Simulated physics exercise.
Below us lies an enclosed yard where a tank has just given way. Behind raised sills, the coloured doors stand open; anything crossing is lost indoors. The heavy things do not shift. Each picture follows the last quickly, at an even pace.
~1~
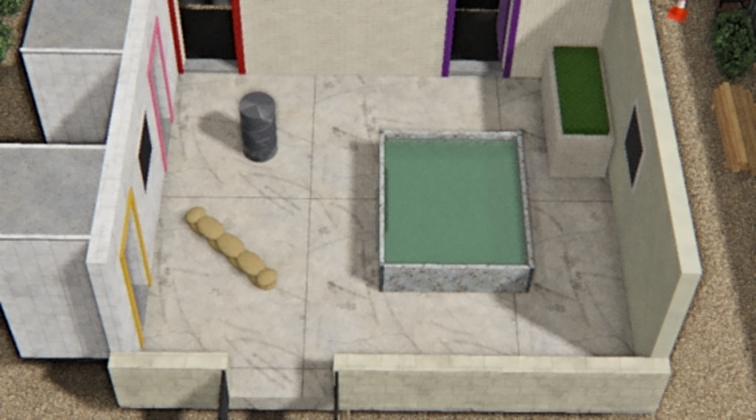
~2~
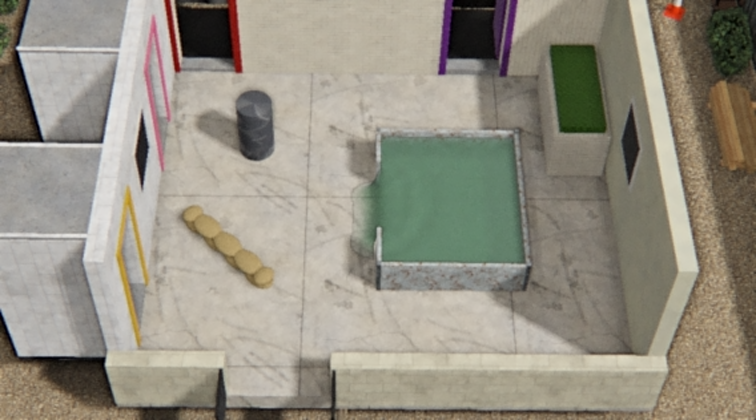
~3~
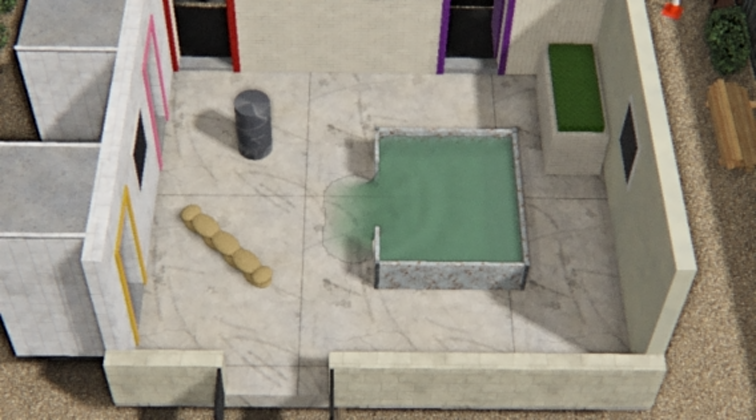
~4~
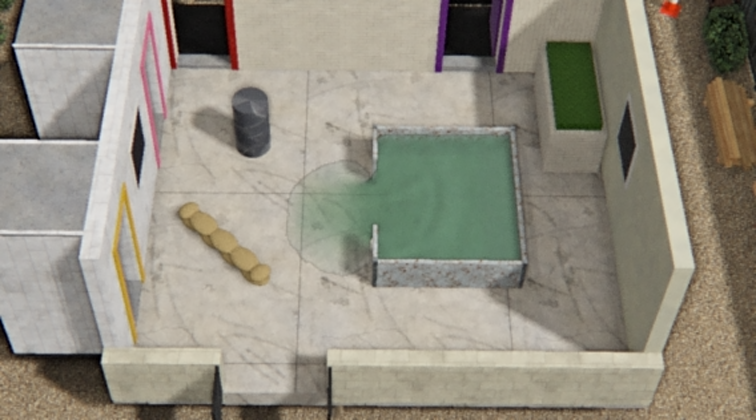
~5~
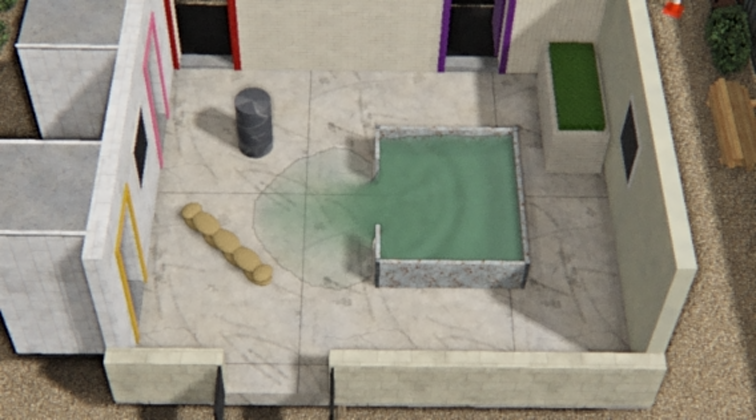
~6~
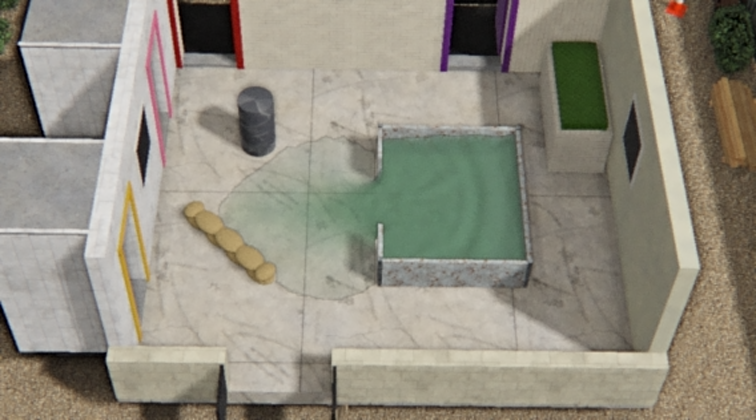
In a walled yard with coloured doorways, a square tank of green water broke open on its left side, and the water spread leftward across the pale floor in a widening fan, reaching the row of sandbags.
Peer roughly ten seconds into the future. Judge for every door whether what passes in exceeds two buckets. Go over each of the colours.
Result: The pink door swallows too much water, the red door swallows too much water, the purple door swallows an okay amount of water, the yellow door swallows an okay amount of water.
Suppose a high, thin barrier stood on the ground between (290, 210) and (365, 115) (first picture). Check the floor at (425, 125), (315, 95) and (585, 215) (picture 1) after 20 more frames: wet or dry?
Taking the points in the order given, they are inundated, high and dry and high and dry.
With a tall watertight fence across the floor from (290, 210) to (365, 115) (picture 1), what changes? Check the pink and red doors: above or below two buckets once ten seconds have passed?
Door by door: Pink does not exceed the limit, red breaks the limit.
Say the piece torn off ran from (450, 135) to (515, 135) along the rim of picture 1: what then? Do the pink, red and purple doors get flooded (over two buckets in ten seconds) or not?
The pink door stays within the limit, the red door tops the limit, and the purple door tops the limit.
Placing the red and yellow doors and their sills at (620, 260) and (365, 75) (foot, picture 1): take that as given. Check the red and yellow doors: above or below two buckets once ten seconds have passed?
Red: Undershoots; yellow: Undershoots.
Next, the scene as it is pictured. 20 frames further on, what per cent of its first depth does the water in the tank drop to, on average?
My reading is roughly 48 in a hundred.
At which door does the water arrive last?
My answer: The purple-painted one.
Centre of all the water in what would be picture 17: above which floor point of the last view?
The spot I would choose is (377, 210).
A moment on, water covers 20 % of the floor; the pink door not reached, the red door not reached, the purple door not reached, the yellow door not reached.
Next, water covers 35 % of the floor; the pink door under two buckets in, the red door not reached, the purple door not reached, the yellow door not reached.
Then, water covers 45 % of the floor; the pink door over two buckets in, the red door far over two buckets in, the purple door not reached, the yellow door wet at the sill, nothing in.
Later, water covers 60 % of the floor; the pink door far over two buckets in, the red door far over two buckets in, the purple door wet at the sill, nothing in, the yellow door wet at the sill, nothing in.
In the end, water covers 85 % of the floor; the pink door far over two buckets in, the red door far over two buckets in, the purple door wet at the sill, nothing in, the yellow door wet at the sill, nothing in.
